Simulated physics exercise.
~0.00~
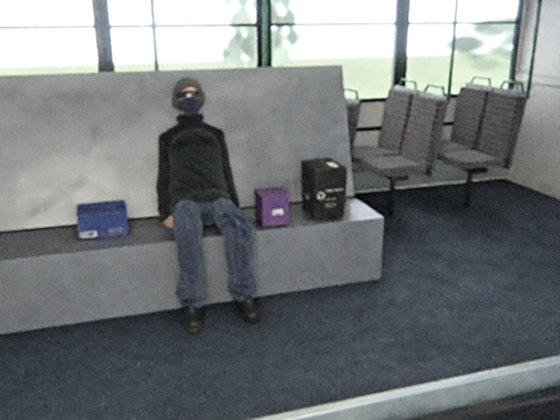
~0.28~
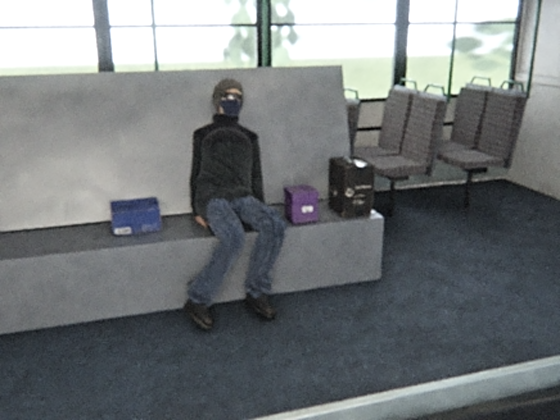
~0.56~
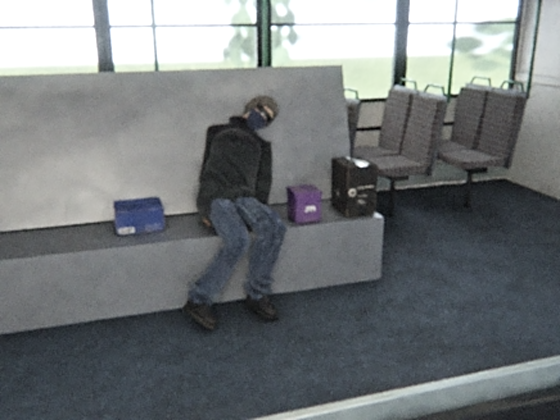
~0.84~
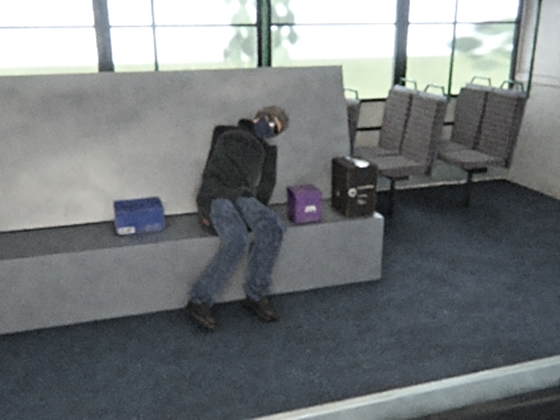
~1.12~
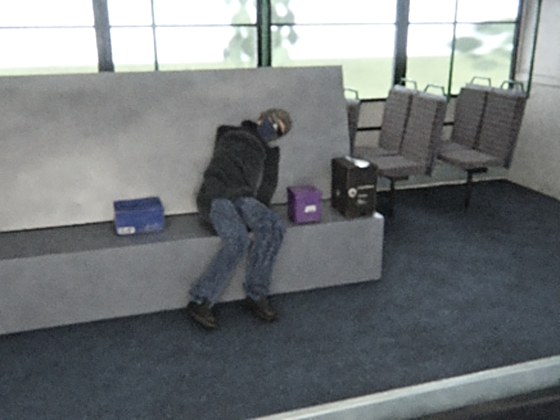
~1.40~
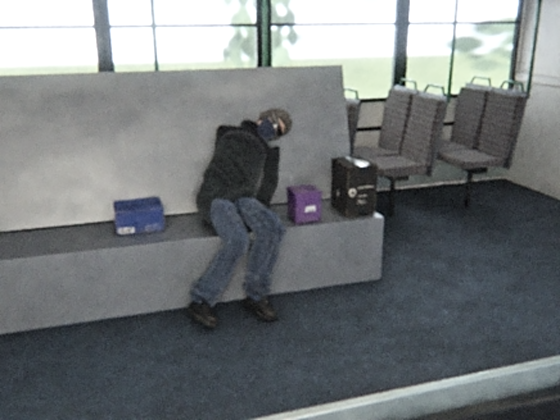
A limp passenger in a dark jacket, jeans, cap and face covering sits on a long grey bench, with a blue box to the left and a purple box and an upright black case to the right. The passenger and all the luggage slide right along the seat, the feet shifting too. Then the upper body tips over to the right, the head drooping toward the shoulder, while the boxes barely move. The lean deepens slightly and settles. At the end, the passenger remains seated and slumped, and everything is still on the bench, the black case upright near its right end.
